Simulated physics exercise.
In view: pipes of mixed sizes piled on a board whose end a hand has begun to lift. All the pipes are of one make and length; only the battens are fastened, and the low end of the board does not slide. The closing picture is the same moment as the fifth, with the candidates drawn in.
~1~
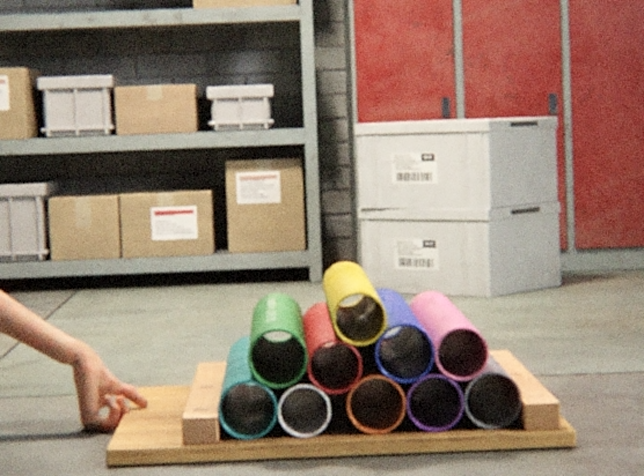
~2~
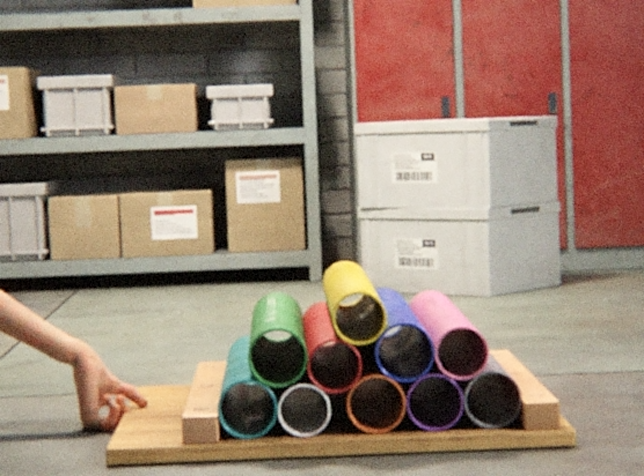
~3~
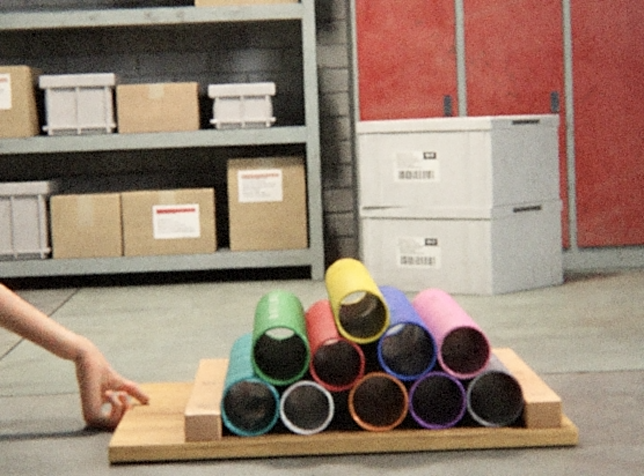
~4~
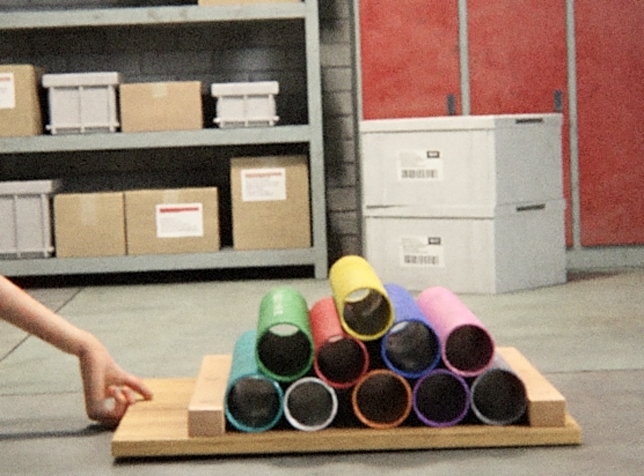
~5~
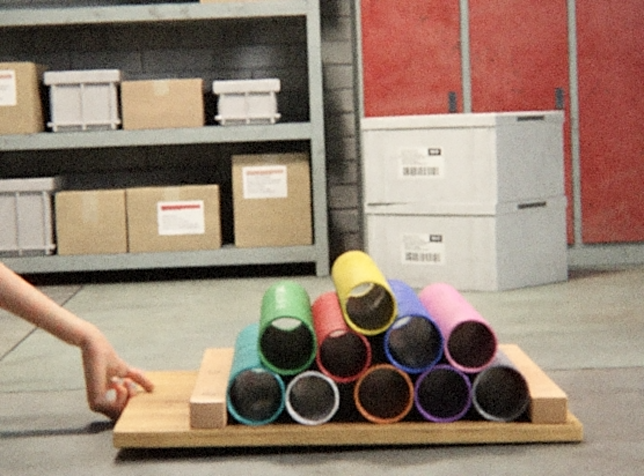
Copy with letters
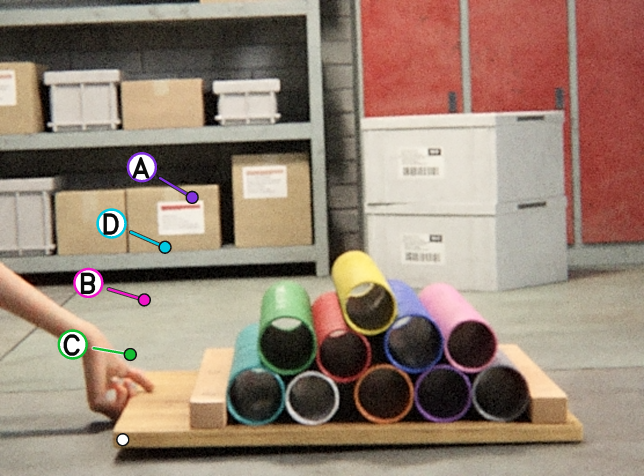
In this clip, a hand at the left slightly raises the near end of a wooden board stacked with colourful pipes between two wooden battens, and the pile tilts a little with it, the pipes keeping their arrangement.
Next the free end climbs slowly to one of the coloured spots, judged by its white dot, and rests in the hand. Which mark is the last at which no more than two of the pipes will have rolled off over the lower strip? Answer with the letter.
At most to B.
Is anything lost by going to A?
Yes, at A.
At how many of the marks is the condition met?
The number is two.
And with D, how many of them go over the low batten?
It comes to five.
On the marked copy, A at (192, 197); B at (145, 300); C at (130, 355); D at (165, 247); the white dot at (123, 440).
Following B. Soon after the start, board at 14°.
Later, board at 19°.
In the end, board at 19°, none over the low batten.
As for the rest, A five over the low batten; C none over the low batten; D five over the low batten.
